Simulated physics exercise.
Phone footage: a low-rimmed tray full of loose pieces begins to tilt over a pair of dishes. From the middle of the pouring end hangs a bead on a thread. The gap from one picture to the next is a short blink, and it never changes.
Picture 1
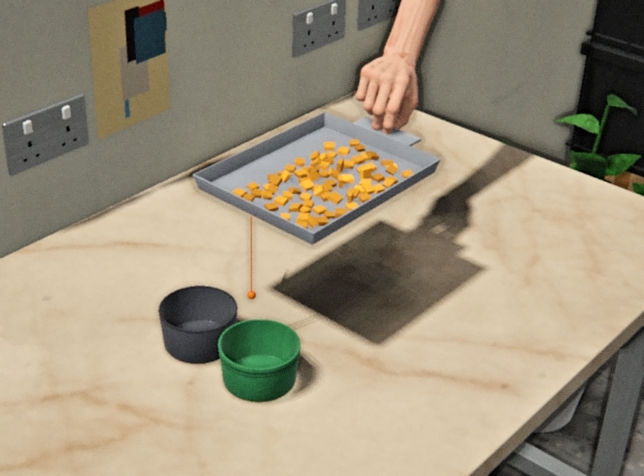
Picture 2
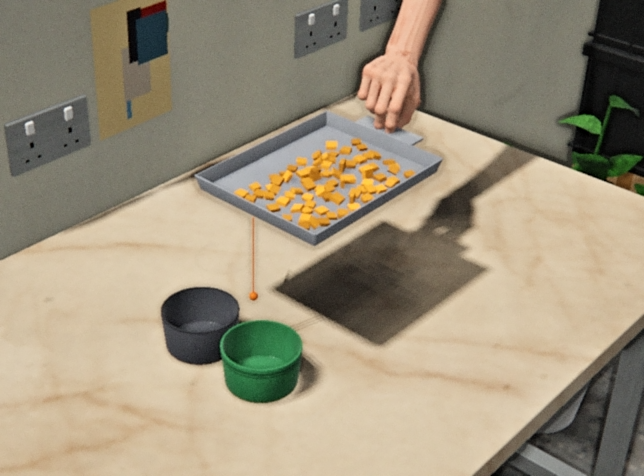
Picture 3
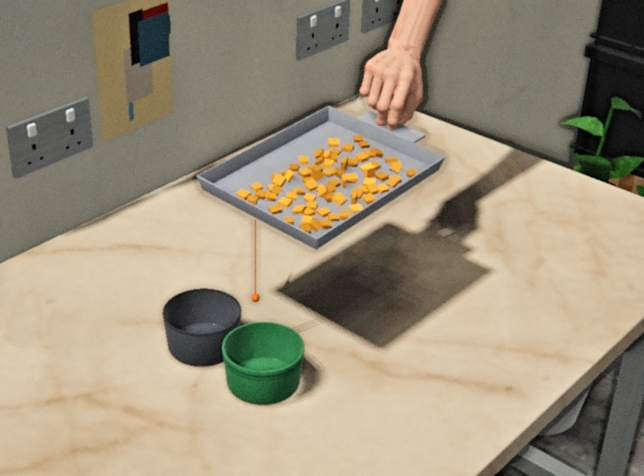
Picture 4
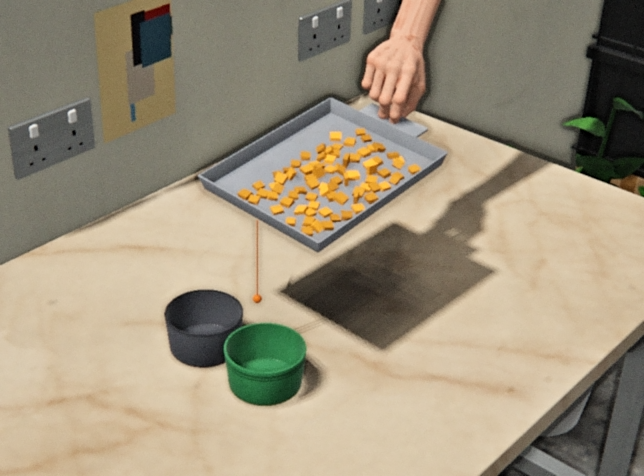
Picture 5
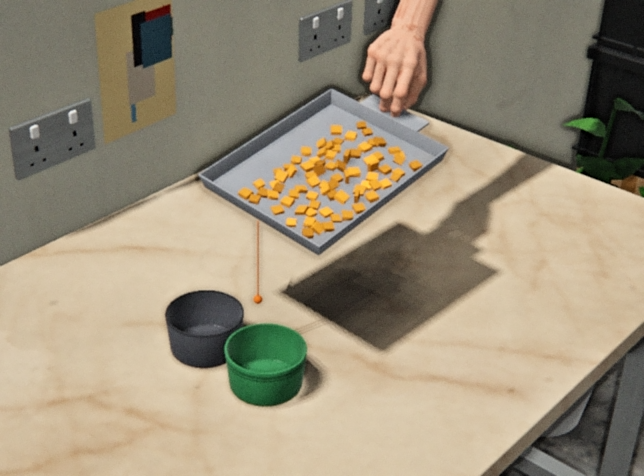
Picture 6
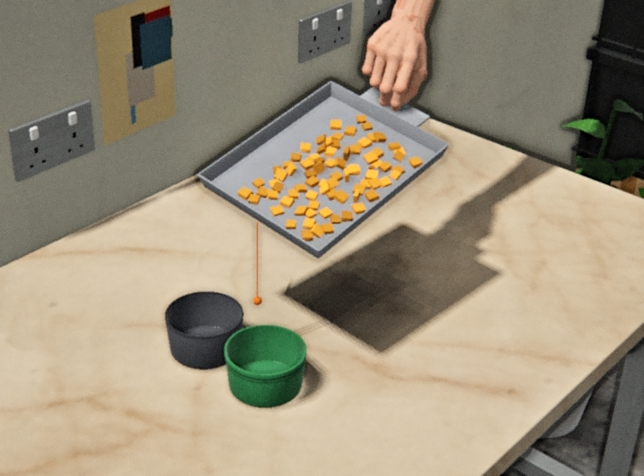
A hand slowly tilts a gray tray of small orange crackers above two empty dishes.
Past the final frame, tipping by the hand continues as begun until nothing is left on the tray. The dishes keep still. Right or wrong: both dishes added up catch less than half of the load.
Right, they catch less than half.
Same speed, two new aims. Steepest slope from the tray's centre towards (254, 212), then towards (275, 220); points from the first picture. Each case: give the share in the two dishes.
That comes to 80 per cent the first time and 80 per cent the second.
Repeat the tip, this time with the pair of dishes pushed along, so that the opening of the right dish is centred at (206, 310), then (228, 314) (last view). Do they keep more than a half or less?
Well, it comes to a lesser portion at first and a lesser portion after that.
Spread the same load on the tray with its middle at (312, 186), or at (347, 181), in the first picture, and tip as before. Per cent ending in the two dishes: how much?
You'd get near 30 percent first and near 30 percent next.
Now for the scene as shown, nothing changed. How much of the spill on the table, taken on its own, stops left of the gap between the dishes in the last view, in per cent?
Estimate: About 0 in every hundred.
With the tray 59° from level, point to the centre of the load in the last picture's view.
Close to (323, 204).
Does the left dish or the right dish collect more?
That would be the right of the two, then.
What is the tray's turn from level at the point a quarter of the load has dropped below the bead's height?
At some 95 degrees.
Soon after the last picture, tray tipped steeply; nearly all on the tray; a stray few in the air.
A little later, tray tipped right over; about half on the tray; a small part in the right dish; a small part outside both; about a quarter in the air.
Later still, tray tipped past a quarter turn; about a third in the right dish; about two thirds outside both.
At rest, tray tipped past a quarter turn; about a third in the right dish; none in the left dish; about two thirds outside both.
